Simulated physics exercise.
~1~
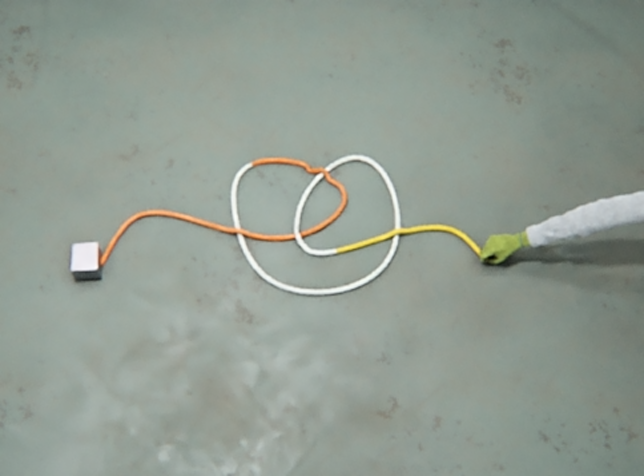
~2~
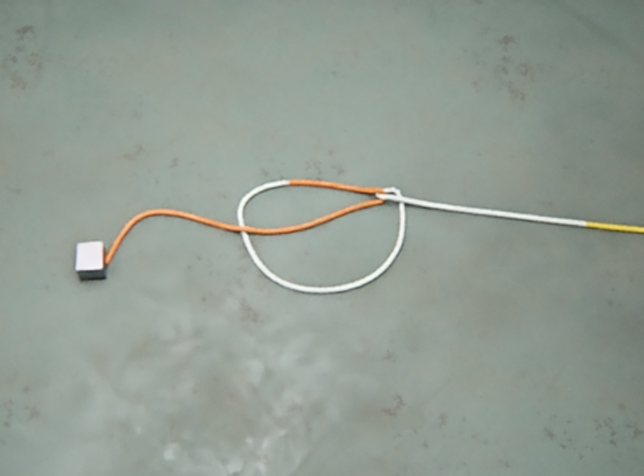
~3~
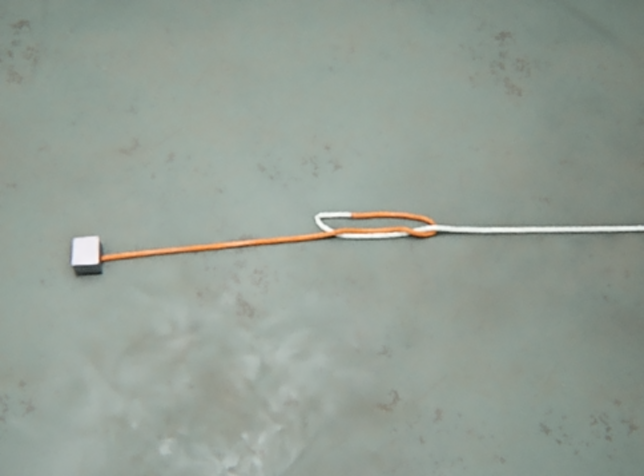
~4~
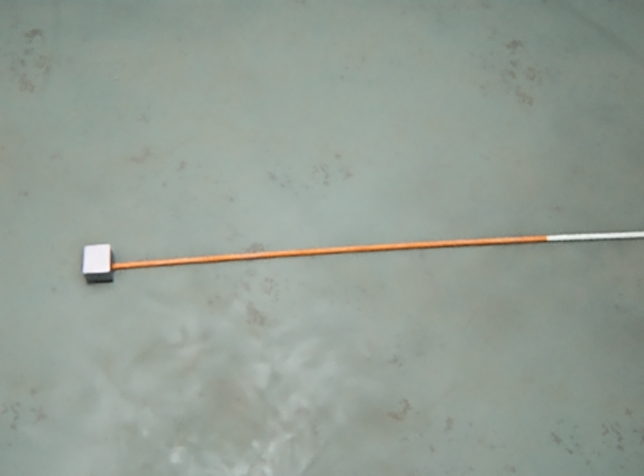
An orange, white and yellow rope, looped across itself and fixed to a small block at left, is pulled rightward by a green-gloved hand; its loops shrink and narrow, then disappear, leaving the visible rope in a straight line without a knot.
